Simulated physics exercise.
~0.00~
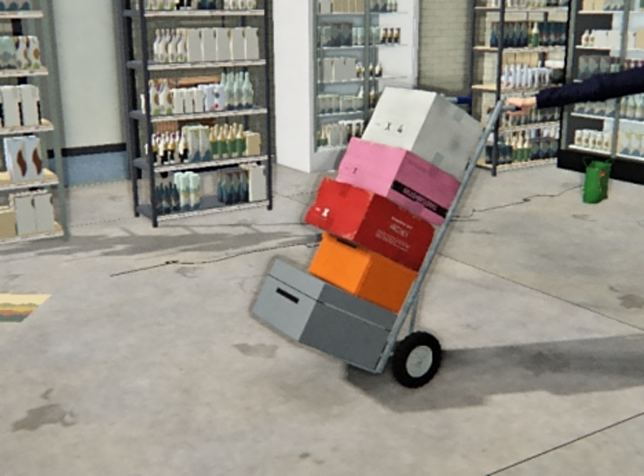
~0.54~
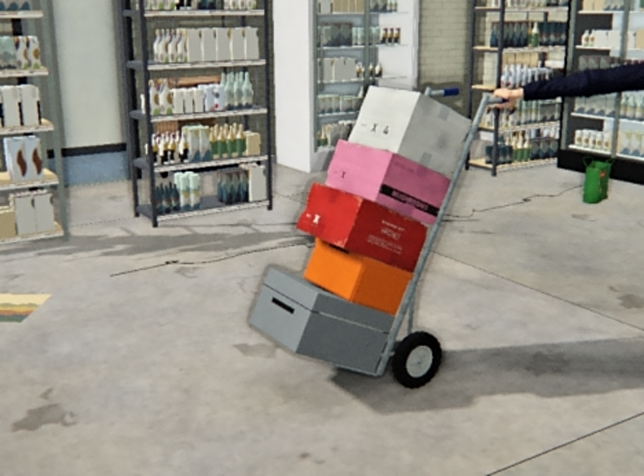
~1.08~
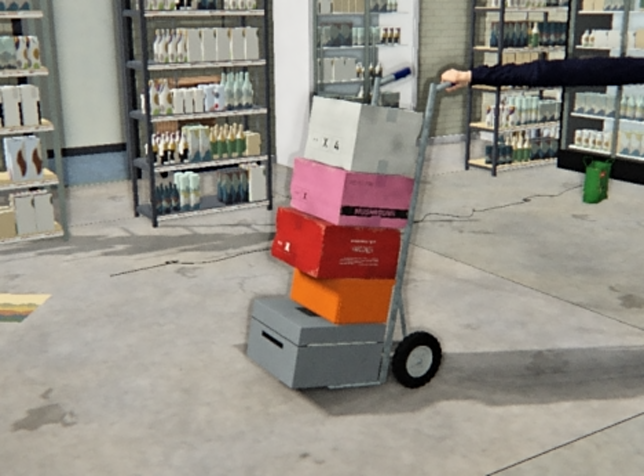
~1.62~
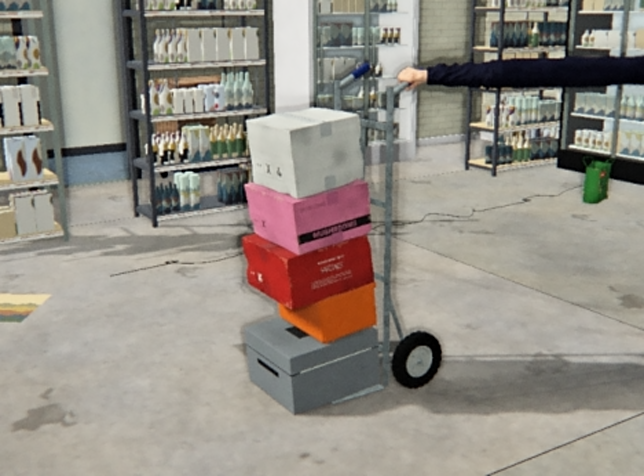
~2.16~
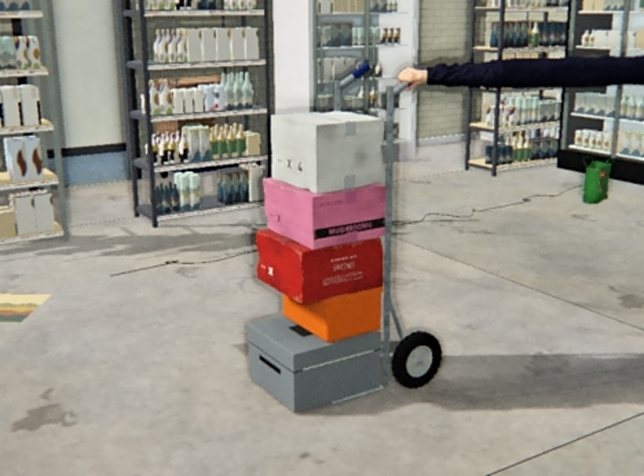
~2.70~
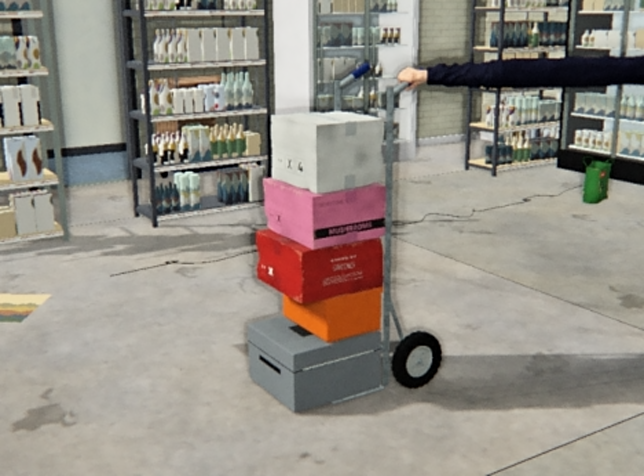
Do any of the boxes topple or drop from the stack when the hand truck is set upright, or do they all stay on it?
They all stay on it. The upper boxes lean to the left as the truck comes upright, then settle back, and none of them falls.
